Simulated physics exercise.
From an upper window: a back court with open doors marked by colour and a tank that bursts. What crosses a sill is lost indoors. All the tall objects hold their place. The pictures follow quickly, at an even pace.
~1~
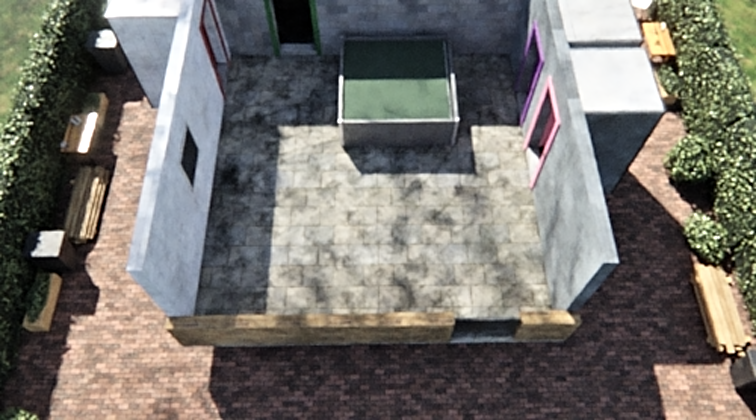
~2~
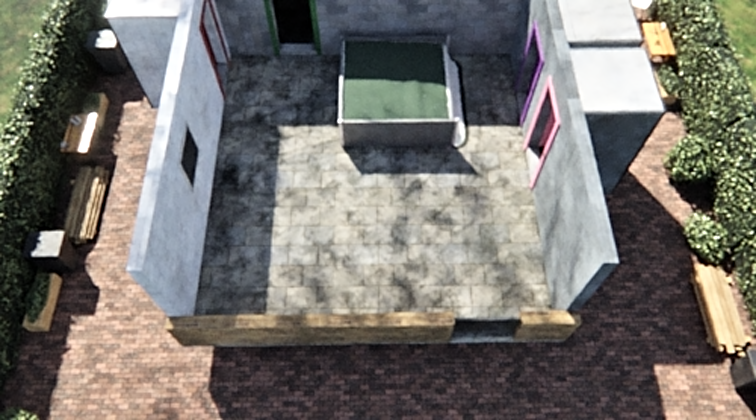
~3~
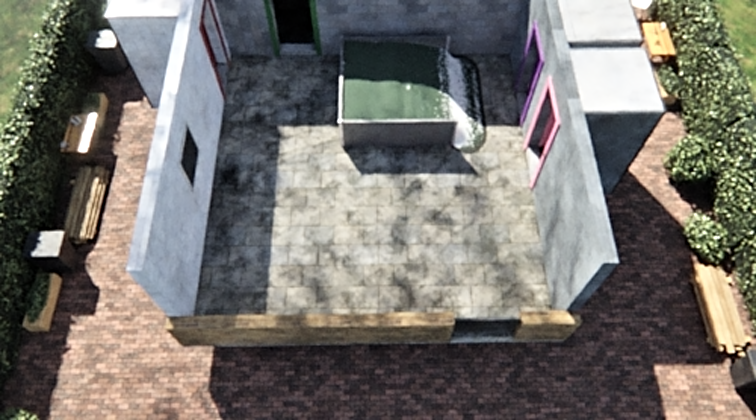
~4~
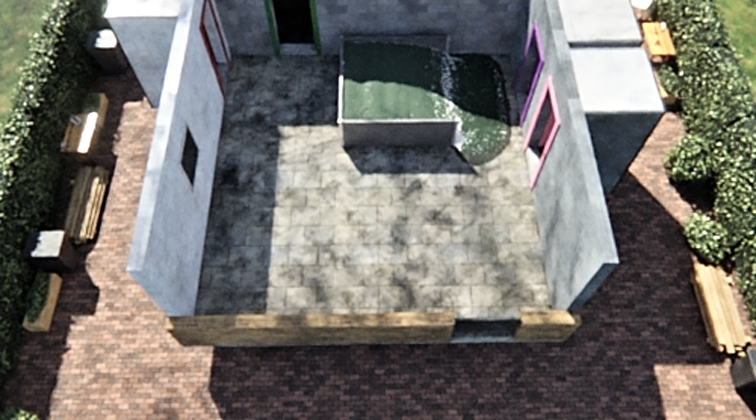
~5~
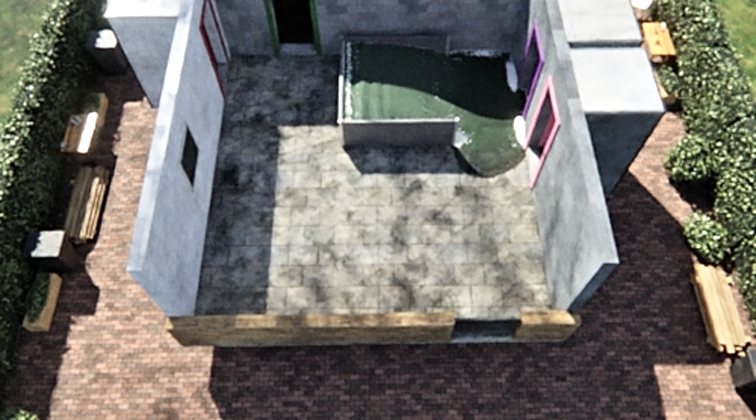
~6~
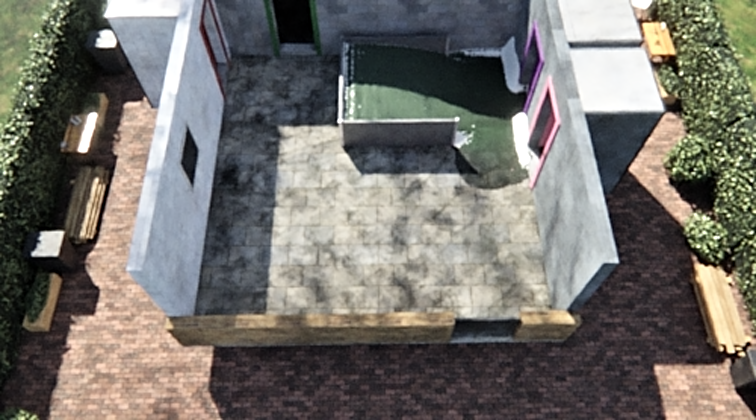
Green water pouring from the right side of a tank in a roofless walled room, spreading across paving and reaching the right wall.
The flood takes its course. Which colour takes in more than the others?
It is the purple one.
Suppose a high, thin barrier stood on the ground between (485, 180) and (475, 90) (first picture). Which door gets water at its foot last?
It is the door marked red.
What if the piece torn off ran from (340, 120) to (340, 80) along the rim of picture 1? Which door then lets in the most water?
It is the red-painted one.
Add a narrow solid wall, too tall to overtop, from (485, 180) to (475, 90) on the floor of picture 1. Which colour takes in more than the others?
I say the purple door.
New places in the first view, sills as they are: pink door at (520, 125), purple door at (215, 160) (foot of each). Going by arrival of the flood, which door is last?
It is the purple one.
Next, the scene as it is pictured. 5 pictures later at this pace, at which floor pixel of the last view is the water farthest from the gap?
I would point to (533, 247).
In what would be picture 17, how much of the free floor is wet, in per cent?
Roughly 25 per cent.
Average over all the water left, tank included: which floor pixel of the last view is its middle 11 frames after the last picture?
Close to (449, 109).
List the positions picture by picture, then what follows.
The first picture shows still water in the water tank at (397, 79).
In the second picture, the front is at a hidden place, out from the gap at (449, 93).
In the third picture, water pours out at (448, 95) and has run to (462, 57).
In the fourth picture, water pours out at (448, 96) and has run to (484, 56).
In the fifth picture, the front is at (524, 154), out from the gap at (448, 96).
In the sixth picture, water pours out at (448, 96) and has run to (527, 175).
A moment on, water covers 15 % of the floor; pink door a trickle in, purple door a lot in, red door not reached, green door not reached.
Next, water covers 25 % of the floor; pink door some in, purple door a lot in, red door not reached, green door not reached.
Then, water covers 45 % of the floor; pink door some in, purple door a lot in, red door not reached, green door wet at the sill, nothing in.
Later, water covers 70 % of the floor; pink door some in, purple door a lot in, red door wet at the sill, nothing in, green door wet at the sill, nothing in.
In the end, water covers 95 % of the floor; pink door some in, purple door a lot in, red door wet at the sill, nothing in, green door wet at the sill, nothing in; the purple door has let in the most.
